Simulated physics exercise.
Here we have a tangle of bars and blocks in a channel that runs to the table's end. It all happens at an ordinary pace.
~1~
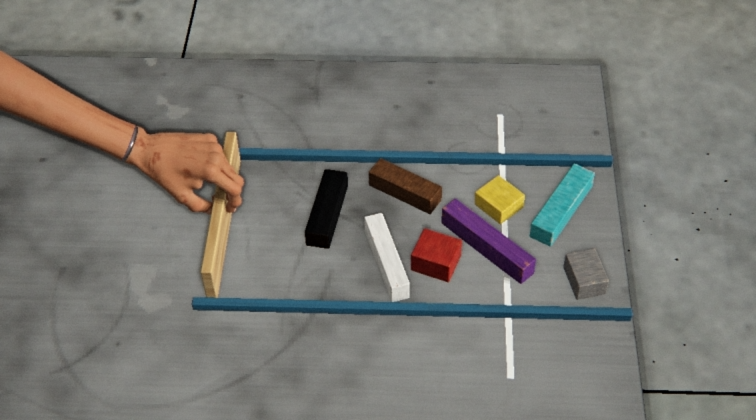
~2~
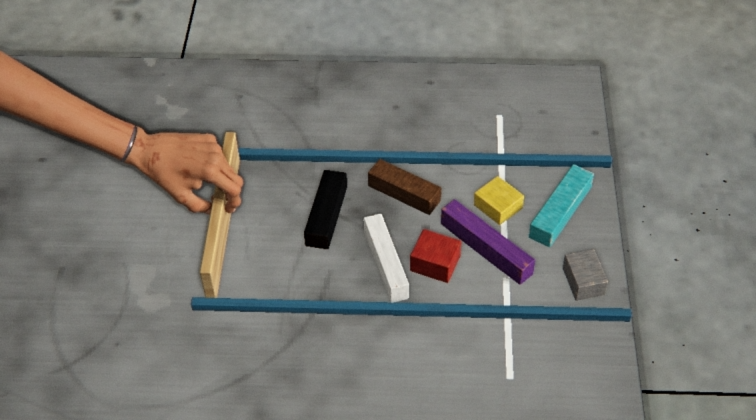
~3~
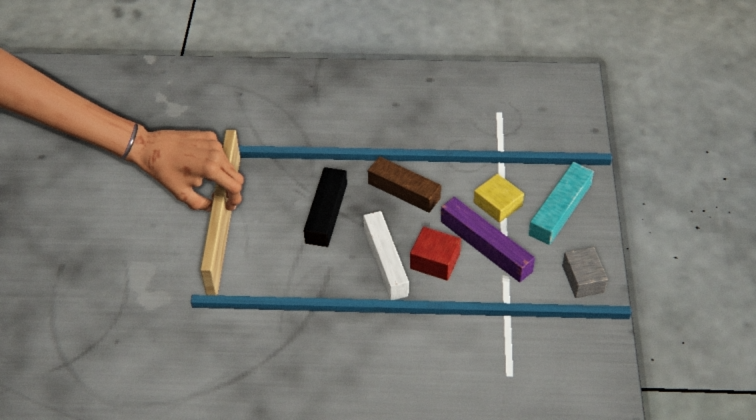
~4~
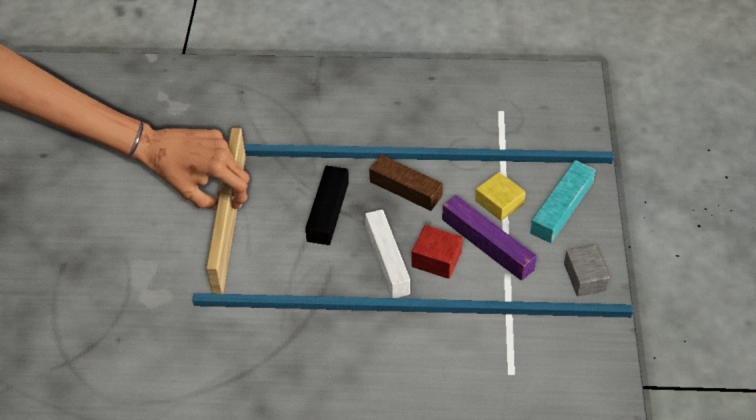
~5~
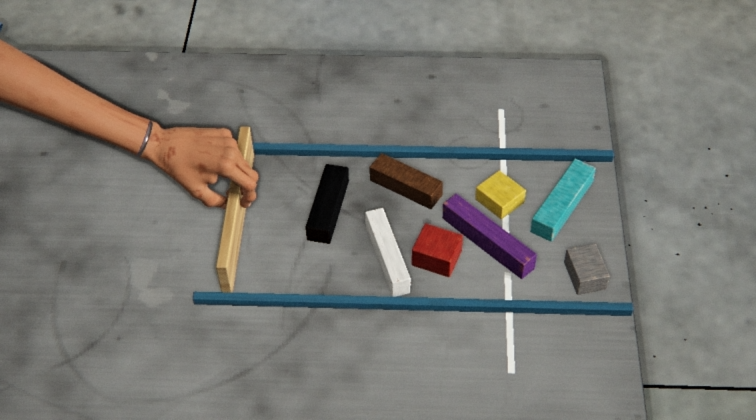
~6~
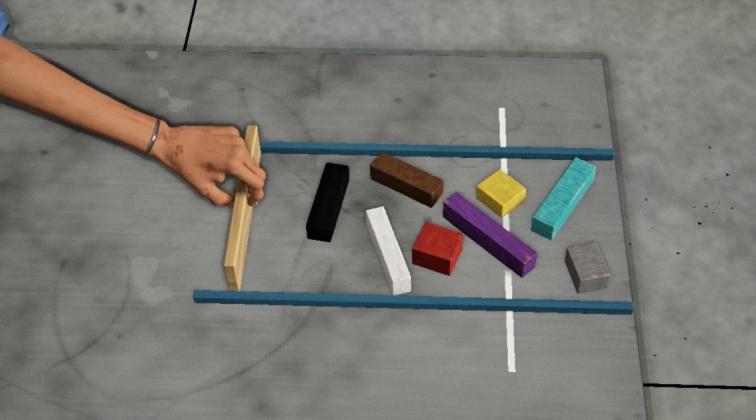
On a grey tabletop, a hand slides a wooden board slightly right toward scattered coloured blocks.
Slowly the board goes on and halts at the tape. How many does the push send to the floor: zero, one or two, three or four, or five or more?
Outcome: The number that fall off is zero.
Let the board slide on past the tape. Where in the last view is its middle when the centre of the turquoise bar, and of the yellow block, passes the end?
At (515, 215) for the turquoise bar; at (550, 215) for the yellow block.
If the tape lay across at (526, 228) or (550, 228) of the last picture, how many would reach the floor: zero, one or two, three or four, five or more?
The falls would be either one or two; one or two.
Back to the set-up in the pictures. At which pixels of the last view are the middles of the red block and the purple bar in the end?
About (561, 273), and the other about (583, 246).
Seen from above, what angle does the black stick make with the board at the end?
Some 0 degrees.
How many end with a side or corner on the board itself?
The number is 2.
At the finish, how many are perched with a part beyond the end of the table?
The number is 2.
Soon after, none off yet; grey block at rest near (587, 268); turquoise bar at rest near (564, 198); yellow block at rest near (501, 194).
After that, none off yet; grey block moving near (599, 267); turquoise bar displaced a little near (579, 202); yellow block displaced about its own width near (541, 196).
In the end, the number that fall off is zero.
